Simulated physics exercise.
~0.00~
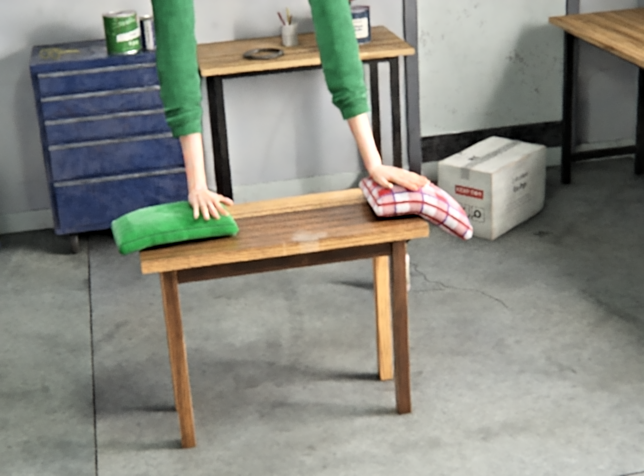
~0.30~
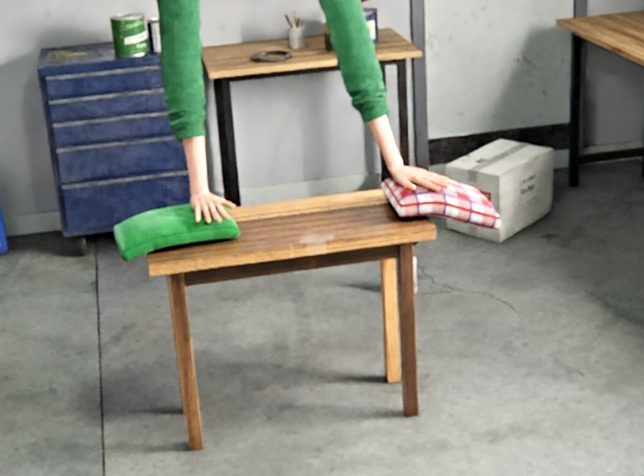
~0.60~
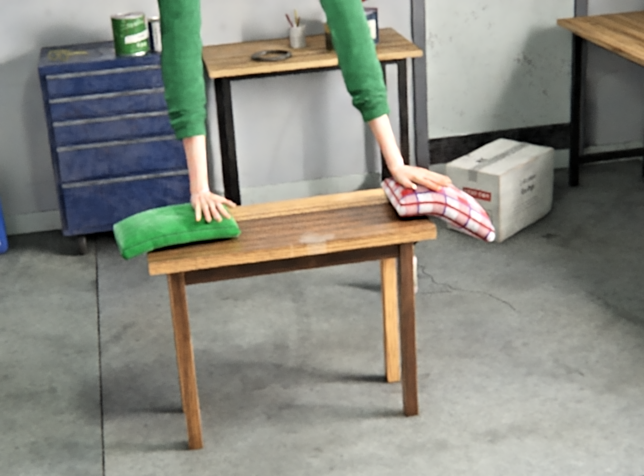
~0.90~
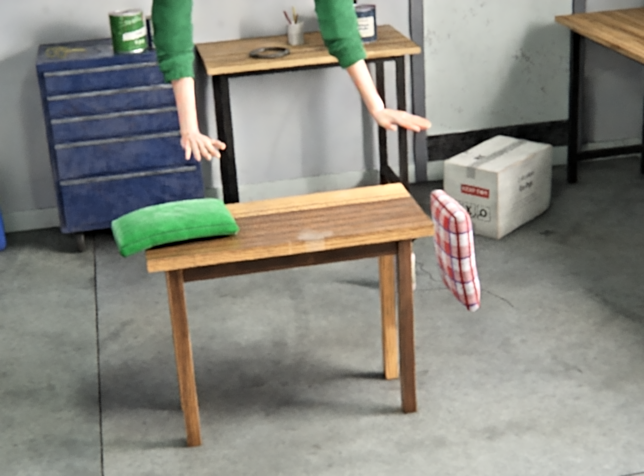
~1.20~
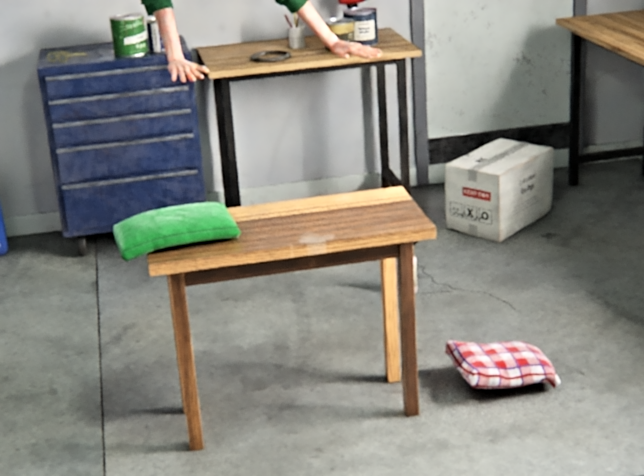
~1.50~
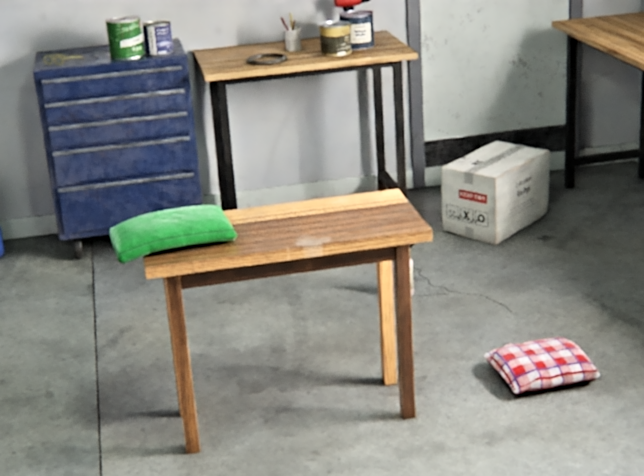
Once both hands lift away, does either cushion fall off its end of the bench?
Yes, the red checked cushion slips off the right end and lands on the floor. The green pillow stays on the bench.
